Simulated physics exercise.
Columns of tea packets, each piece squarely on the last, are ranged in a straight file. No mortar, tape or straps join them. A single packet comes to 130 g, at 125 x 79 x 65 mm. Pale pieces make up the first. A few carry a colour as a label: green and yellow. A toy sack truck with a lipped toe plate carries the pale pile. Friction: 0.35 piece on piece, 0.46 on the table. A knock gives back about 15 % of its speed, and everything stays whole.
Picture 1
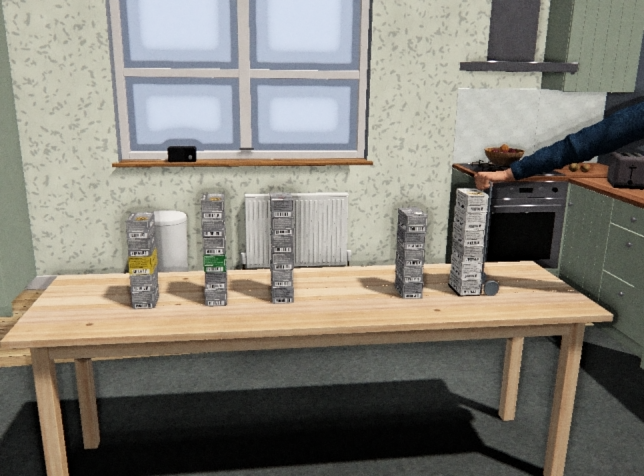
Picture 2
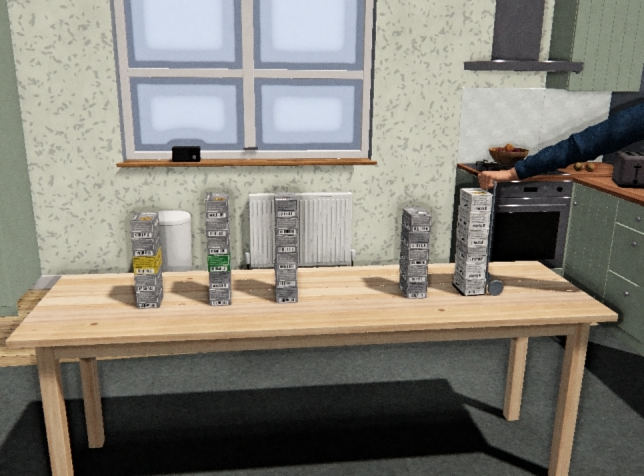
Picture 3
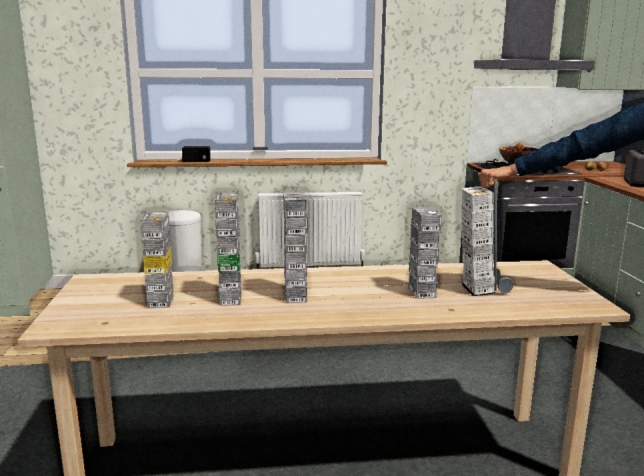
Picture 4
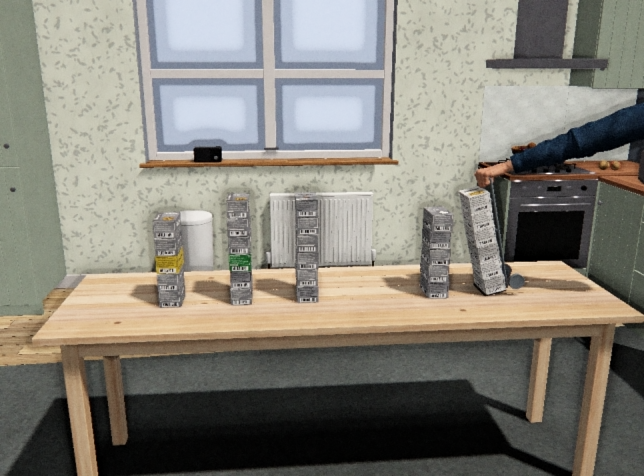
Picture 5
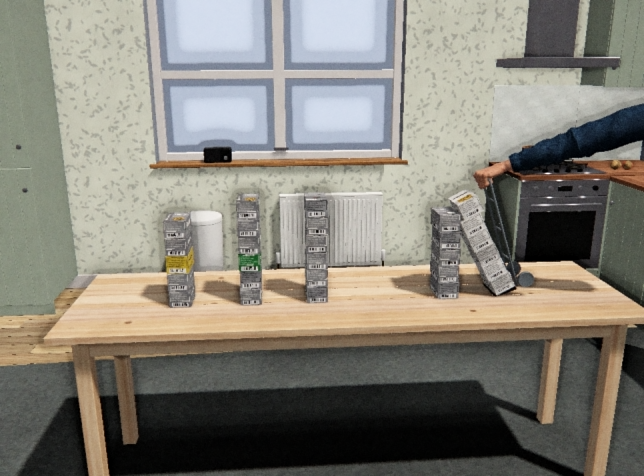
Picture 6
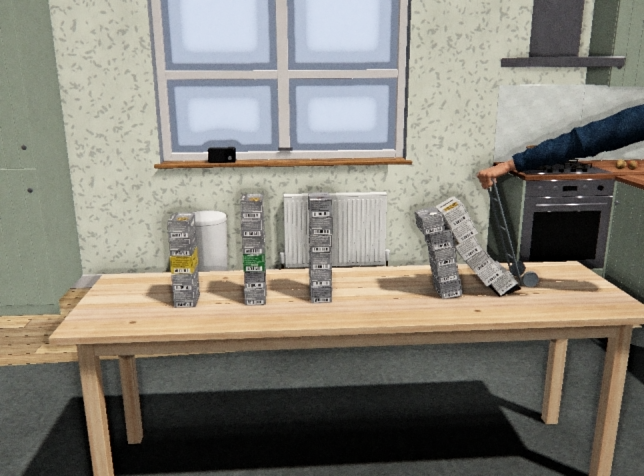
To begin with, five columns of packets stand in a row on a wooden table, an arm reaching in to a small truck at the rightmost, pale column. The arm tilts the truck leftward and the pale column leans with it, then bends against its neighbour, whose upper packets shift left.
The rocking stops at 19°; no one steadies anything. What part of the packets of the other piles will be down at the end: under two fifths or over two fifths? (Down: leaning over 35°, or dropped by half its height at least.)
Under two fifths of them.
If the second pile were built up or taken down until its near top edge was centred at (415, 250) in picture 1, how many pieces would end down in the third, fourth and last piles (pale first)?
In that case third 0, fourth 0, last 0.
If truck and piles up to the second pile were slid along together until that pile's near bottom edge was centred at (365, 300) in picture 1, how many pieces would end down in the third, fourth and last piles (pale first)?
Then third 5, fourth 3, last 0.
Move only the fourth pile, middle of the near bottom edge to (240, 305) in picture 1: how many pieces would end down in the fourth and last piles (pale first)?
In that case fourth 0, last 0.
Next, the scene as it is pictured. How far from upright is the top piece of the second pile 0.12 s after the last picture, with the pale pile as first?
About 30°.
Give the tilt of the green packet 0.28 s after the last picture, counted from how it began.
Some 0°.
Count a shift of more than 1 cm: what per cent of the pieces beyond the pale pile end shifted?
Shifted: 25 per cent.
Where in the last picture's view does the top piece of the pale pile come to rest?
Near (354, 268).
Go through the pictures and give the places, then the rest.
In the first frame (places mark the middle of the side facing us; the camera pans a little), truck frame (489, 206) 0° forward; yellow packet (141, 266); green packet (214, 264); the rest undisturbed.
The second frame shows truck frame (493, 205) 0° forward; yellow packet (145, 266).
The third frame shows truck frame (495, 203) 5° forward, top of the pale pile leaning 5°; yellow packet (155, 265); the rest undisturbed.
The fourth frame shows truck frame (494, 202) 13° forward, top of the pale pile leaning 14°; yellow packet (167, 265); the rest undisturbed.
The fifth frame shows truck frame (495, 202) 19° forward, top of the pale pile leaning 27°; yellow packet (177, 265); one has shifted.
The sixth frame shows truck frame (499, 202) 19° forward, top of the pale pile leaning 31°; yellow packet (182, 265); green packet (254, 263); steepest lean 10°, the packet at (446, 257); 5 disturbed, none down.
Then, 0.12 s after the last picture, 6 of the pale pile down; none of the 22 other packets down, 5 disturbed.
Then, 0.28 s after the last picture, 6 of the pale pile down; 5 of the 22 other packets down.
At rest, 6 of the pale pile down; 5 of the 22 other packets down; yellow packet unmoved; green packet unmoved. That is 23 per cent. As the last picture would show them, middles, yellow packet near (184, 260), green packet near (254, 258).
